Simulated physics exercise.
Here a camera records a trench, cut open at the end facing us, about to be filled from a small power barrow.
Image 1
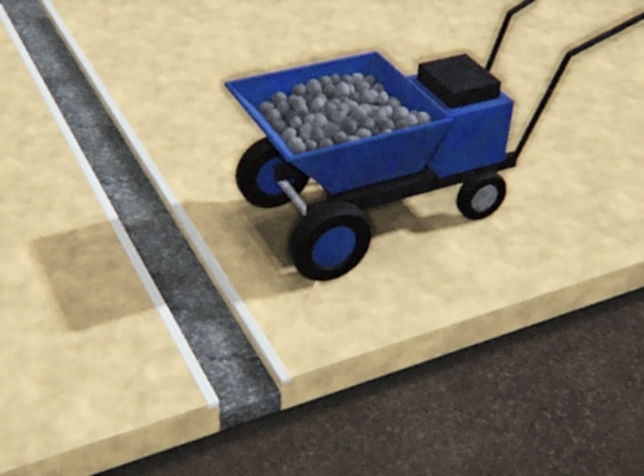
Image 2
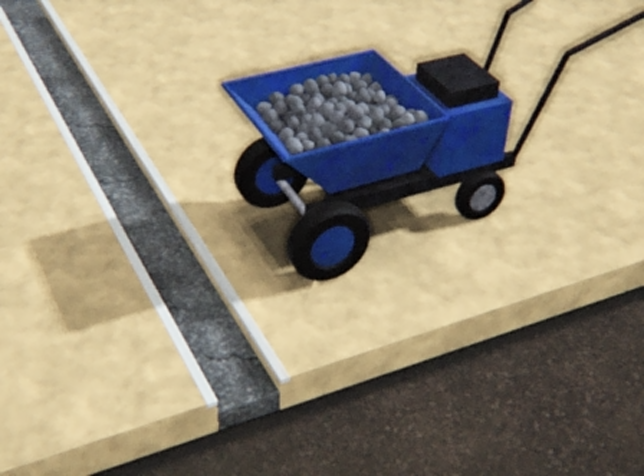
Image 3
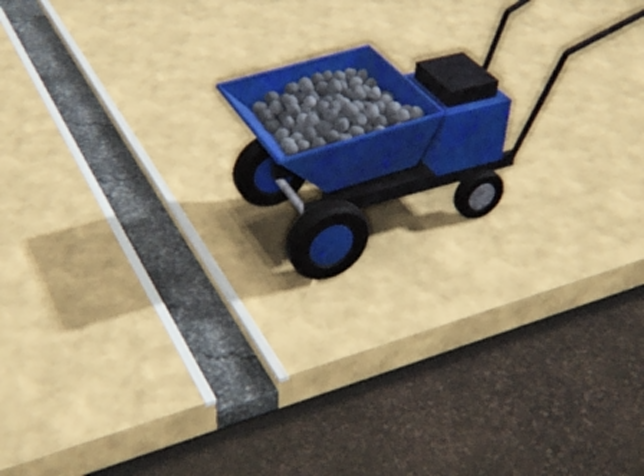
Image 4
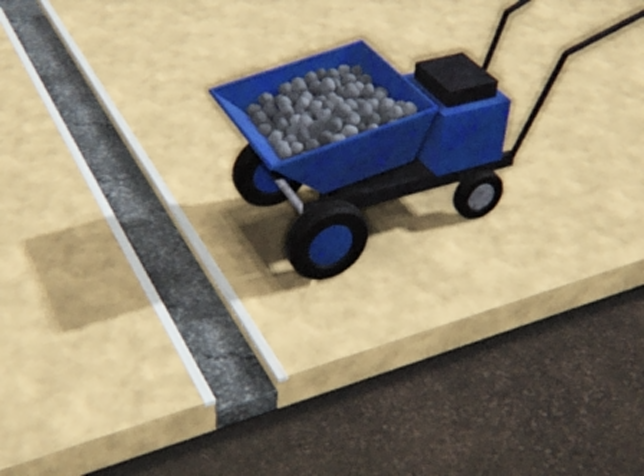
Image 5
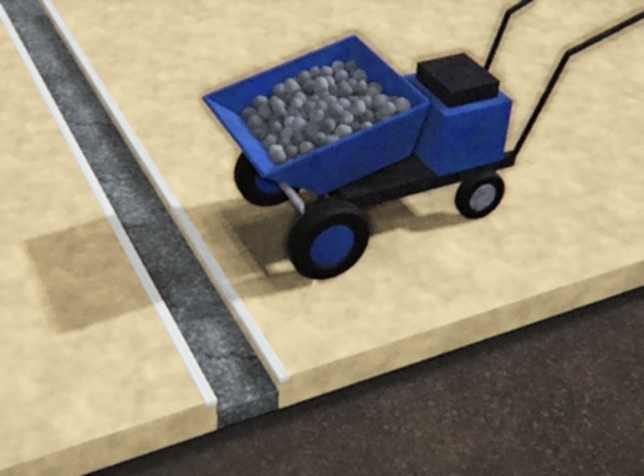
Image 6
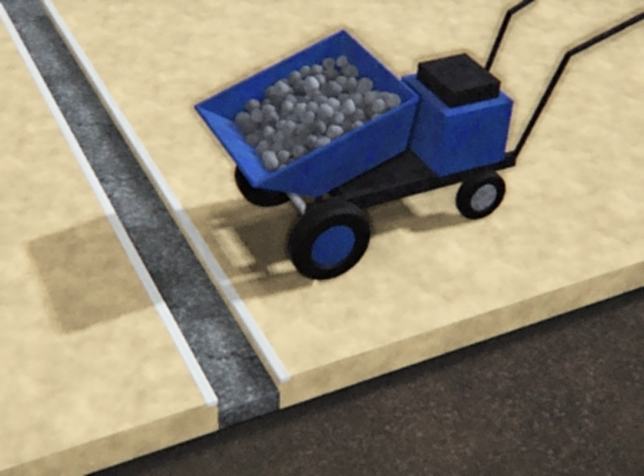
A blue skip heaped with round grey cobbles sits on a small power barrow with black tyres, seen from above at an angle on a pale, sandy slab with a dark surface below. To its left runs a narrow, shallow grey trench edged in white, open at the near end. The skip slowly tilts forward, its left lip lowering, while the wheels and camera stay still.
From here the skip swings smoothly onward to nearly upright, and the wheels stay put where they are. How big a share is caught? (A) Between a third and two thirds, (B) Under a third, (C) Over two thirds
(A) Between a third and two thirds.
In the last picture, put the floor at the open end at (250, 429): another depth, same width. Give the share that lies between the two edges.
Something like 80 %.
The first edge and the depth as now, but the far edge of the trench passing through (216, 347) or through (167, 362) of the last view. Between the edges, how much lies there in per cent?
The first try comes out at 20 percent and the second at 70 percent.
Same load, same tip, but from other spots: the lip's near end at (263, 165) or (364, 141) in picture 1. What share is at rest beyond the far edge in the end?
You'd get 60 in a hundred the first time and 0 in a hundred the second.
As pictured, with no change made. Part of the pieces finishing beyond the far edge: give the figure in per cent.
About 35 per cent.
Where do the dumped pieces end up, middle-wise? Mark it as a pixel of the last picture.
Close to (158, 272) in the last view.
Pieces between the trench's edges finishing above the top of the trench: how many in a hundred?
Share: Around 45 %.
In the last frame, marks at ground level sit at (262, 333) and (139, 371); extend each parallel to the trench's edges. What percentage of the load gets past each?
Result, first then second: 80 %, 10 %.
Soon after the last picture, skip tipped steeply; all in the skip.
A little later, skip tipped steeply; most in the skip; about a quarter in or heaped over the trench; a small part beyond it; a stray few falling.
Later still, skip tipped right over; about a quarter in the skip; about half in or heaped over the trench; about a third beyond it.
At rest, skip tipped right over; a small part in the skip; about half in or heaped over the trench; about a third beyond it.
